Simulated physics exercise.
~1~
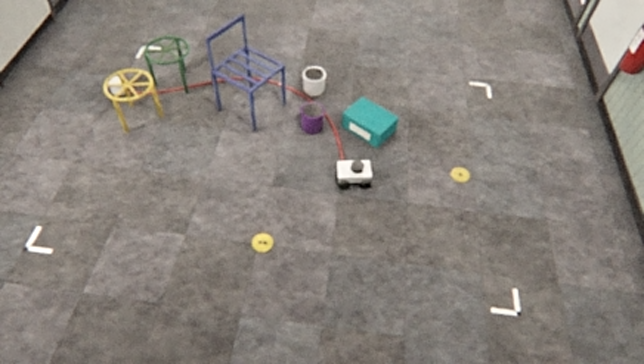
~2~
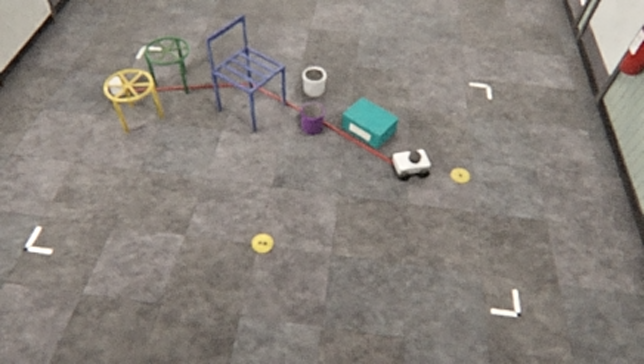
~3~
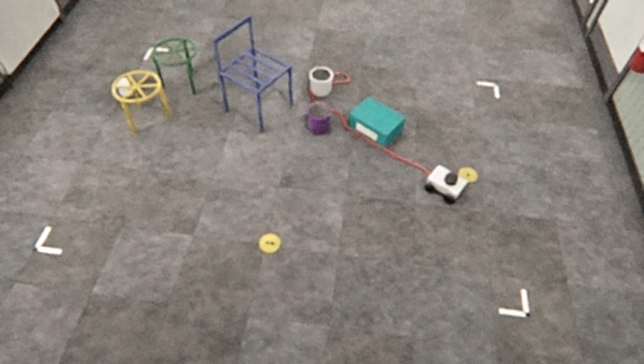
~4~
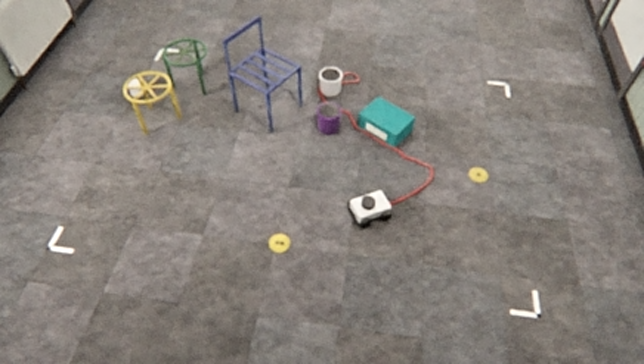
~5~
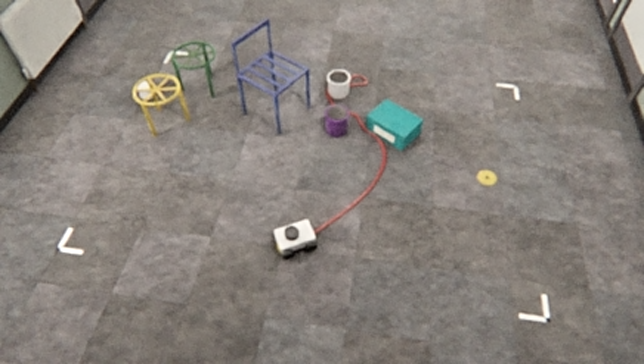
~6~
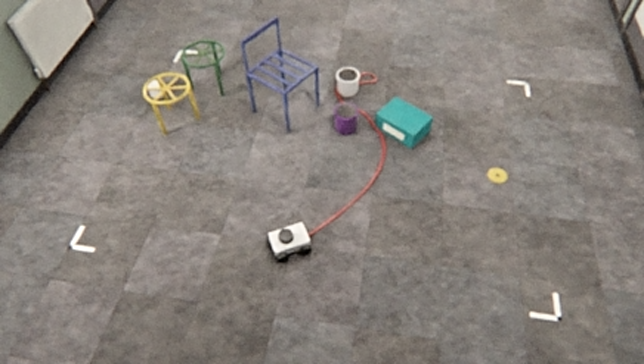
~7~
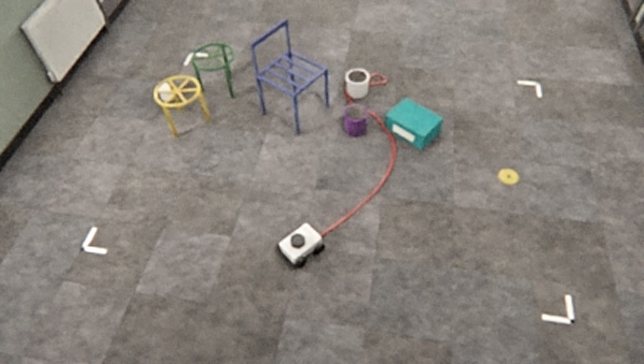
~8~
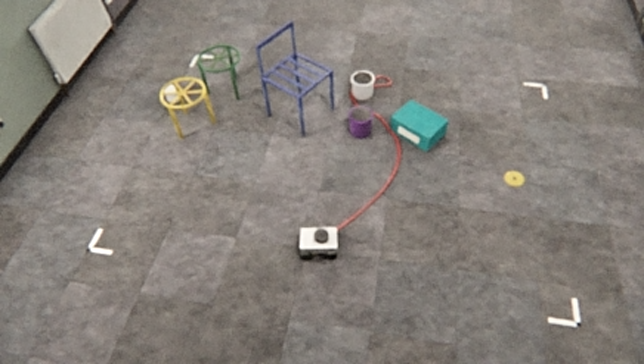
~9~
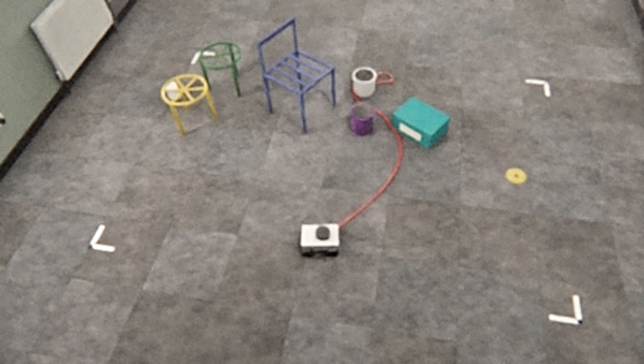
A little white cart trailing a red lead rolled right toward a yellow floor mark, then turned back left across the hallway and stopped, while the chair, stools, pots and teal box behind it all stayed where they were.
